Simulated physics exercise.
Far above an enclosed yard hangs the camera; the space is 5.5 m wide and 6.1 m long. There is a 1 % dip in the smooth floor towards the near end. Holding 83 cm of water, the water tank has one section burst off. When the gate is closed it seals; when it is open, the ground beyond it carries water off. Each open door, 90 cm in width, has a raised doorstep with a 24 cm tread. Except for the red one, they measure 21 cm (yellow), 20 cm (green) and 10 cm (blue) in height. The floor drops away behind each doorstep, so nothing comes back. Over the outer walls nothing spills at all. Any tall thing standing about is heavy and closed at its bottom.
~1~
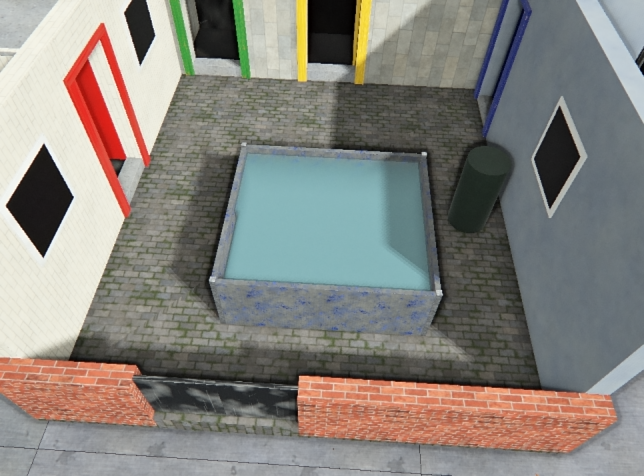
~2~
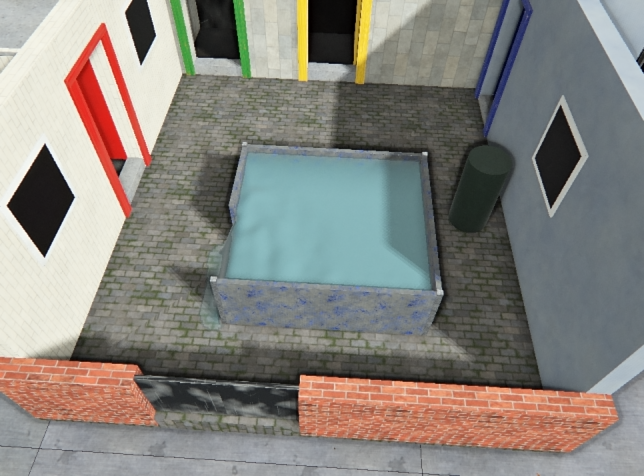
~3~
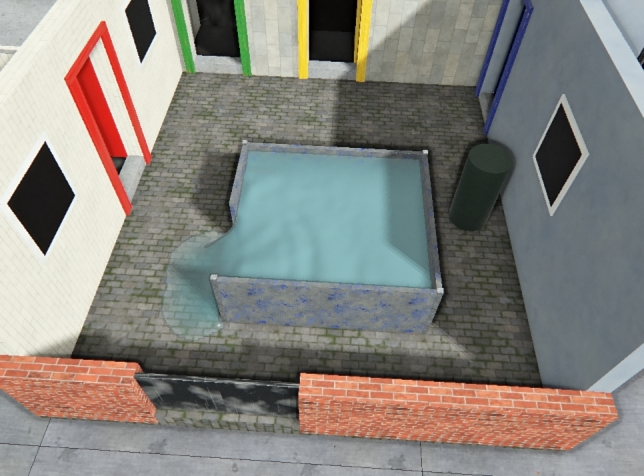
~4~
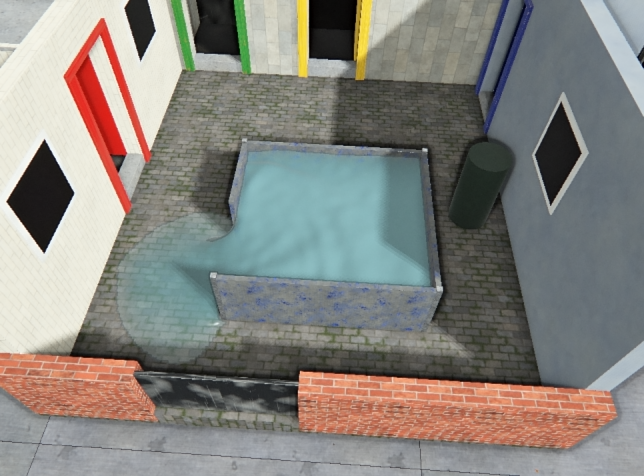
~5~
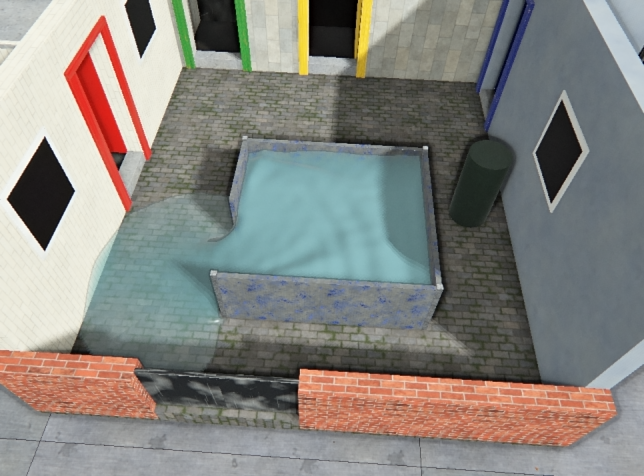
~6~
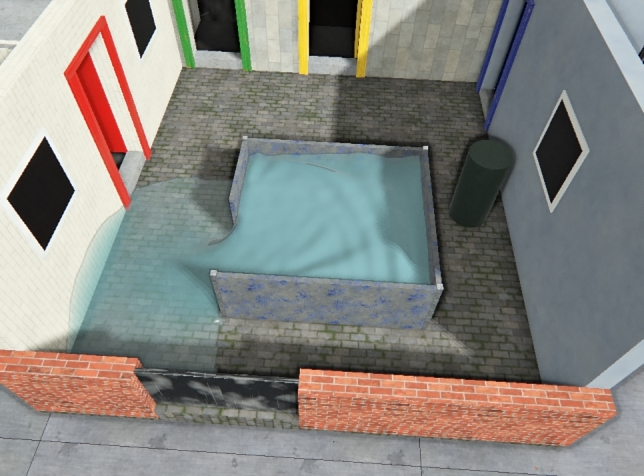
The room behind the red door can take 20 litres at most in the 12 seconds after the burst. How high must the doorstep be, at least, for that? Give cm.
About 15 cm.
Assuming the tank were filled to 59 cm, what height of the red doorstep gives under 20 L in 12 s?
I'd go with near 9.0 cm then.
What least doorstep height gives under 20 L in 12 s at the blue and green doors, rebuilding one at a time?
Roughly 16 cm at blue and 20 cm at green.
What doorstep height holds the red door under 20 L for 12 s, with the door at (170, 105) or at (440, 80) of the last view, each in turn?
Minimums: Roughly 12.0 cm and 14.5 cm.
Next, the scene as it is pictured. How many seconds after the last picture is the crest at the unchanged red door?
Around 1.8 s.
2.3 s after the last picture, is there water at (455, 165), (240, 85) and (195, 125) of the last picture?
Status: Clear / submerged / submerged.
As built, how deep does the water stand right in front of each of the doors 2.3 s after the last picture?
At the yellow door the depth is 3 cm, at green 26 cm, at blue 0 cm and at red 17 cm.
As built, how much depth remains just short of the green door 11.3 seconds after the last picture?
It works out to about 13.5 centimetres deep.
Then, 0.7 s after the last picture water covers 20 % of the floor, deepest (72 cm) near (60, 383); 18 cm at the red door, 0 litres in over its 18 cm doorstep.
Then, 2.3 s after the last picture water covers 60 % of the floor, deepest (43 cm) near (60, 383); 17 cm at the red door, 3 litres in over its 18 cm doorstep.
Then, 11.3 s after the last picture water covers 95 % of the floor, deepest (19 cm) near (525, 413); 18 cm at the red door, 5 litres in over its 18 cm doorstep.
At the red door as built, the water peaked near 19 cm, 1.7 s after the last picture.
With a doorstep of 13.5 cm, 32 litres would have come in within the 12 s; with 18.5 cm, 4 litres. So under 20 litres takes about 15 cm.
